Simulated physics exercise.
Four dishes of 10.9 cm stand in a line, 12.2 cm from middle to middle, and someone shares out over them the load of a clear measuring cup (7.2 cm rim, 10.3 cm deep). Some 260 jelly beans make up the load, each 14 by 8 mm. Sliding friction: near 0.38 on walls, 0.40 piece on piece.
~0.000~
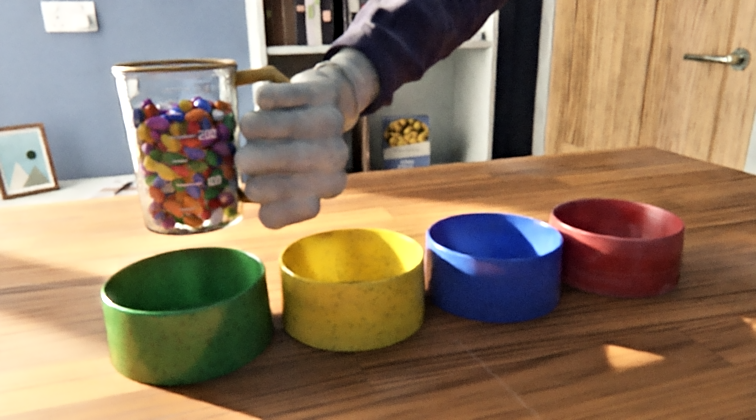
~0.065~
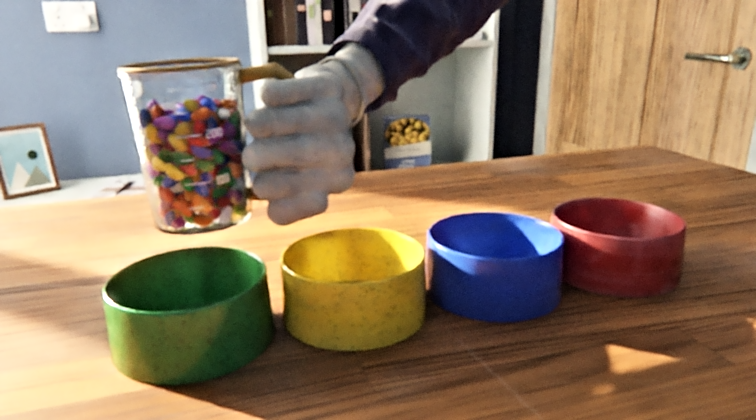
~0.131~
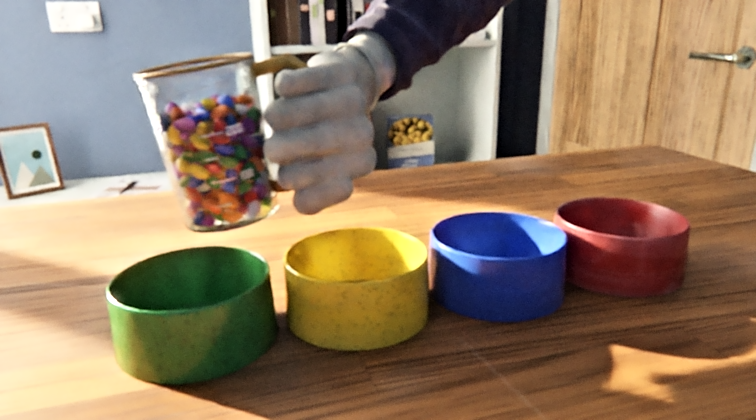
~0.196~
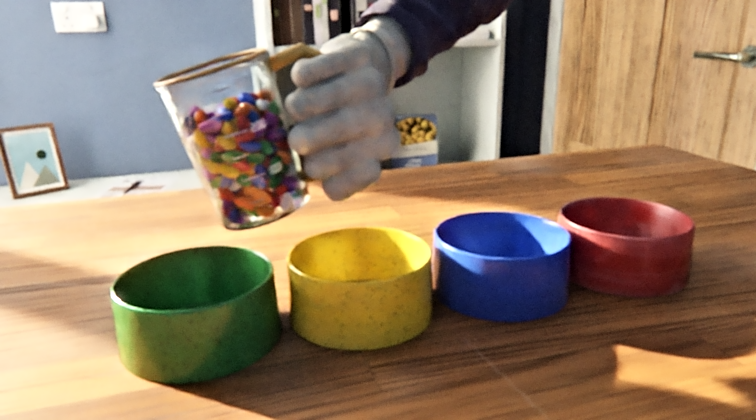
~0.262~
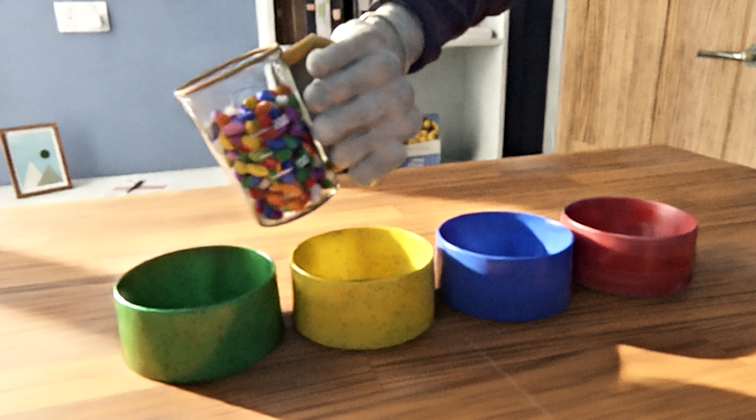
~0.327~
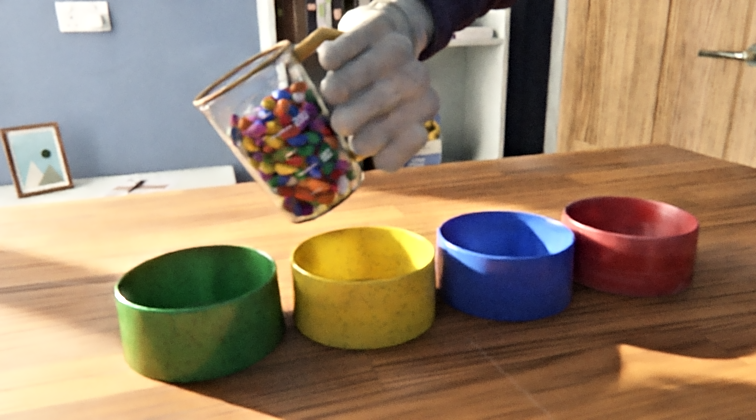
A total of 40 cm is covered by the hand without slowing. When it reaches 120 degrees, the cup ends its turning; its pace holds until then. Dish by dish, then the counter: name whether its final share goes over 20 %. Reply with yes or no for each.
Red dish: No, blue dish: Yes, green dish: No, yellow dish: No, counter: No.
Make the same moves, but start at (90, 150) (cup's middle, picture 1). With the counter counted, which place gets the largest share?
Yellow.
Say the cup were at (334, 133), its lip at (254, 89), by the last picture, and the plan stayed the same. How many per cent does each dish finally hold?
Per cent kept: Red 100, blue 0, green 0, yellow 0.
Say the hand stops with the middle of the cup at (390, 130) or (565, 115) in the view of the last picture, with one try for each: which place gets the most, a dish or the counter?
Try 1 - yellow; try 2 - blue.
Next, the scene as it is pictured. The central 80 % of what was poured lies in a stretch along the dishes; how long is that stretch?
Some 12 centimetres.
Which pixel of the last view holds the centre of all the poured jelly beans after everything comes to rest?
Centre at rest, approx.: (490, 272) px.
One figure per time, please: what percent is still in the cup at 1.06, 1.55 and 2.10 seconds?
About 90, 0, 0 per cent.
After 1.06 s, tilt 110 degrees; cup holds 90 %, yellow 10 %.
After 1.55 s, tilt 120 degrees; cup holds 0 %, blue 80 %, yellow 10 %.
After 2.10 s, tilt 120 degrees; cup holds 0 %, blue 80 %, yellow 10 %.
In the end, at 2.4 s, red 0 %, blue 80 %, green 0 %, yellow 10 %, counter 10 %.
